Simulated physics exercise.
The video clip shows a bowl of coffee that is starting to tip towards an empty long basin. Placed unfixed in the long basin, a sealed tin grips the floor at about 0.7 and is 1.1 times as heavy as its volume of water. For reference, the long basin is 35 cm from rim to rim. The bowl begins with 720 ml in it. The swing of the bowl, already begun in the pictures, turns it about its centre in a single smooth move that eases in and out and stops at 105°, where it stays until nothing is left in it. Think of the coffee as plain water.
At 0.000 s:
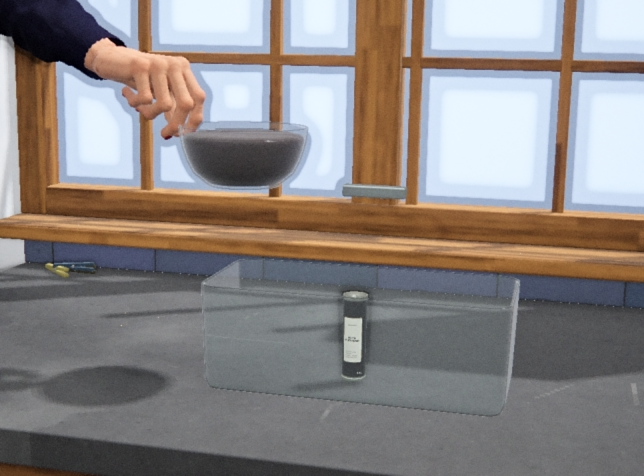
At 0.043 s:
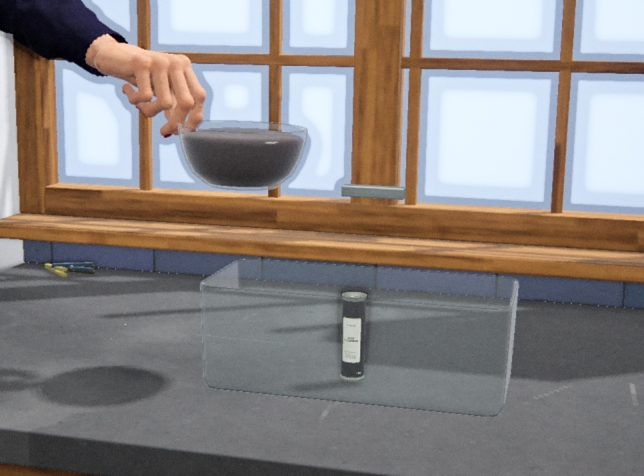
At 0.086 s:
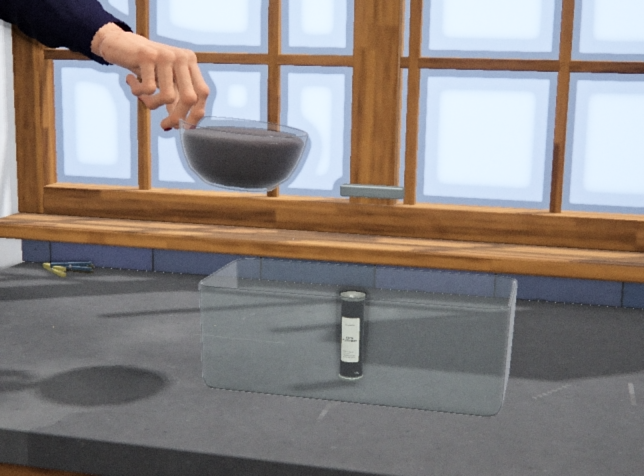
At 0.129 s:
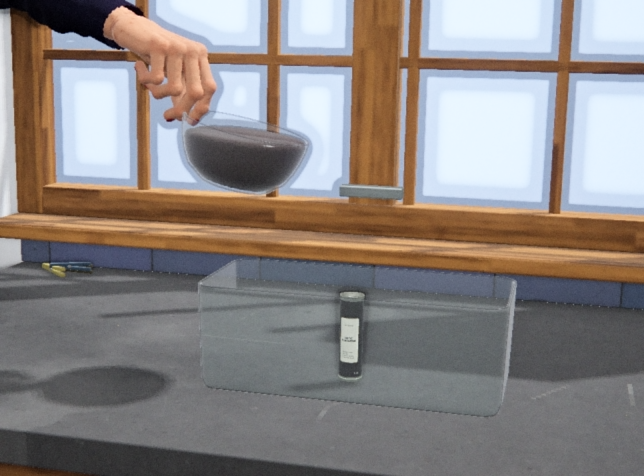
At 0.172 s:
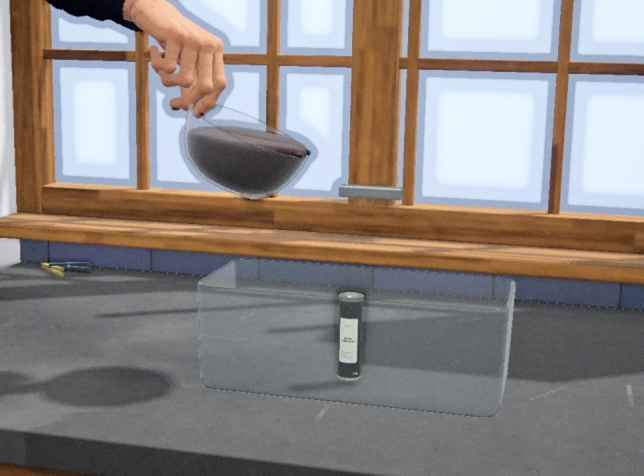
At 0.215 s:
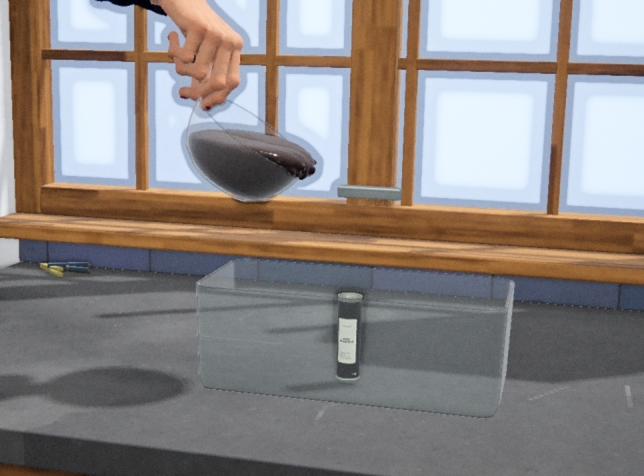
To begin with, a hand holds a glass bowl of dark liquid almost level above a clear, empty-looking basin with a small labelled tin standing by it on a grey counter. The hand then tilts the bowl steadily rightward, until the dark liquid reaches the lowered right rim and begins slipping over it.
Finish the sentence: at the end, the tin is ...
Lying on its side.
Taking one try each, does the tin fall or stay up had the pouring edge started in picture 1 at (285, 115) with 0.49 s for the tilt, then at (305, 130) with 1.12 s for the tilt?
In the first try it comes down; in the second it remains standing.
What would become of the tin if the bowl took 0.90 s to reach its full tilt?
Then the tin does not tip.
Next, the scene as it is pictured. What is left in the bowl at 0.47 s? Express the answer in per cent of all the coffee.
About 10 per cent.
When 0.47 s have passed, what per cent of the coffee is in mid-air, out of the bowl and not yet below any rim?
I'd put it at about 40 percent.
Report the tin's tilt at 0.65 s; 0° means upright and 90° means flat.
Near 5° from upright.
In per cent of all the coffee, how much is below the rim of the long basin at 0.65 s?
Close to 98 in a hundred.
After 0.47 s the tilt is 99° and 11 per cent is still to pour; the tin stands where it began.
After 0.65 s the tilt is 105° and 0 per cent is still to pour; the tin leans 7°.
After 0.84 s the tilt is 105° and 0 per cent is still to pour; the tin leans 46°.
After 1.05 s the tilt is 105° and 0 per cent is still to pour; the tin lies on its side.
In the end the tin lies on its side.
